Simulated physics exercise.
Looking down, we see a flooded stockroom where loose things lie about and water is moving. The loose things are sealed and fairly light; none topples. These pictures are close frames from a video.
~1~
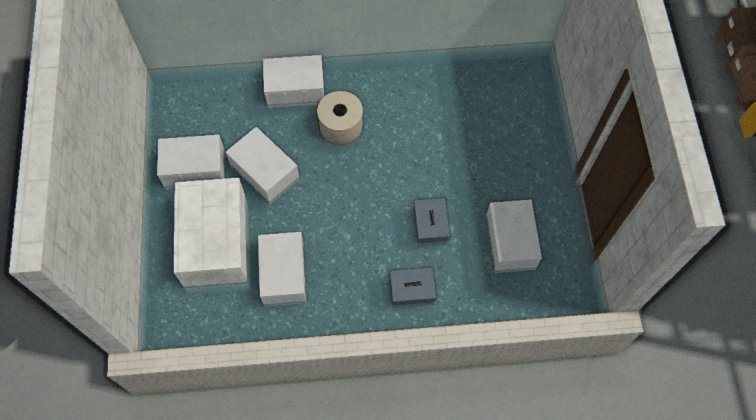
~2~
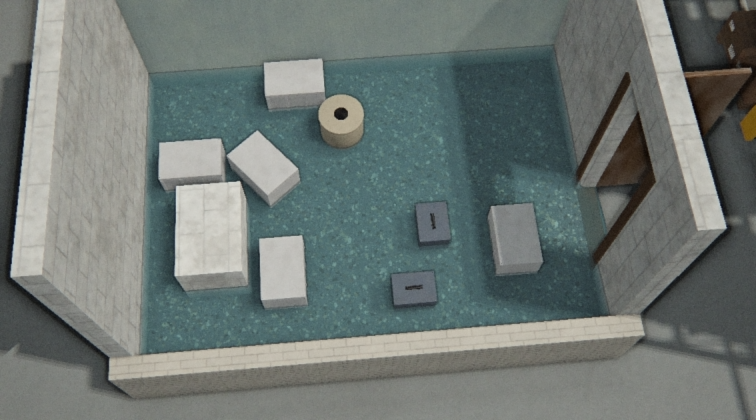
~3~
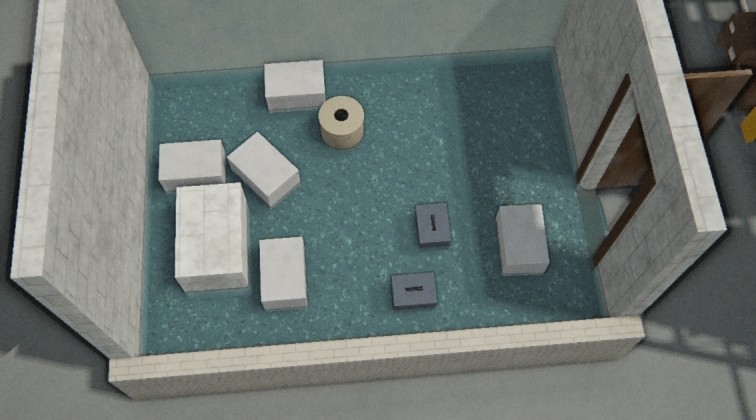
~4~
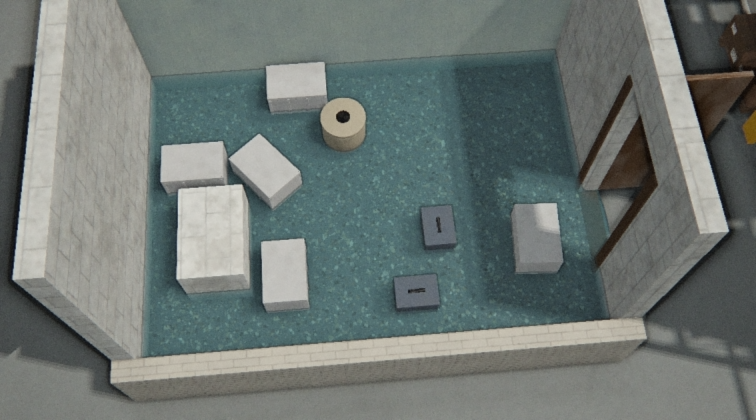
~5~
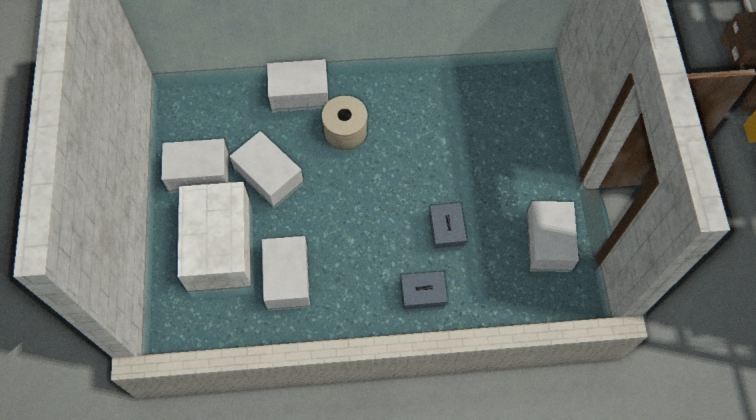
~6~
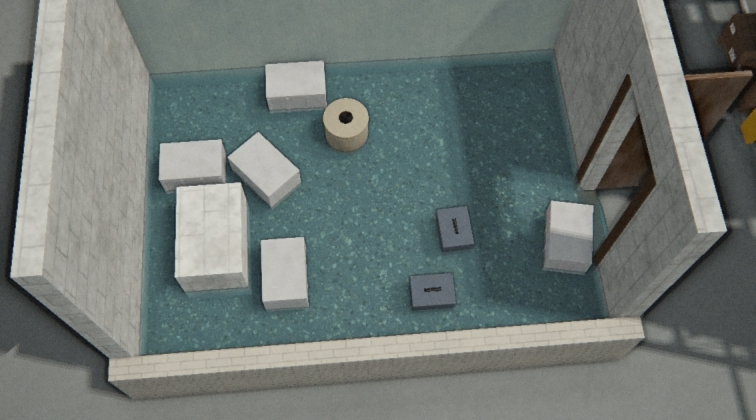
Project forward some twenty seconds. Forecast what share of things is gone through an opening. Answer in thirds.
One to two thirds.
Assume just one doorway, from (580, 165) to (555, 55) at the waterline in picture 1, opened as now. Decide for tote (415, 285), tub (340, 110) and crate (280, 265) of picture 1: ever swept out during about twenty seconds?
Object one: Remains; object two: Leaves; object three: Remains.
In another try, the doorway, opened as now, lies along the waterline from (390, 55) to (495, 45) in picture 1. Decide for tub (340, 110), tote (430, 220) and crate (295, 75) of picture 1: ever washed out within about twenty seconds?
One by one as named: Gets away, gets away and gets away.
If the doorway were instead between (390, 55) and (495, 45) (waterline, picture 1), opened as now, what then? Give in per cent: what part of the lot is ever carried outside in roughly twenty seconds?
Share: Near 60 %.
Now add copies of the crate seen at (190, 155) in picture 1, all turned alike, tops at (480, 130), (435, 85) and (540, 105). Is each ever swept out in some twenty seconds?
Note - in order: Out of the scene / out of the scene / out of the scene.
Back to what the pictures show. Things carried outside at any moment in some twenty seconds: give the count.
You get 4.
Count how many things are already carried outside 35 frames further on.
3.
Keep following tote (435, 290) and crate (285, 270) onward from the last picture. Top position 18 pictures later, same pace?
Roughly (574, 266) and roughly (341, 268).
A moment on, 1 of 8 are out; 7 afloat.
Next, 2 of 8 are out; 6 afloat.
Later, 3 of 8 are out; 5 afloat.
In the end, 4 of 8 are out; 4 afloat.
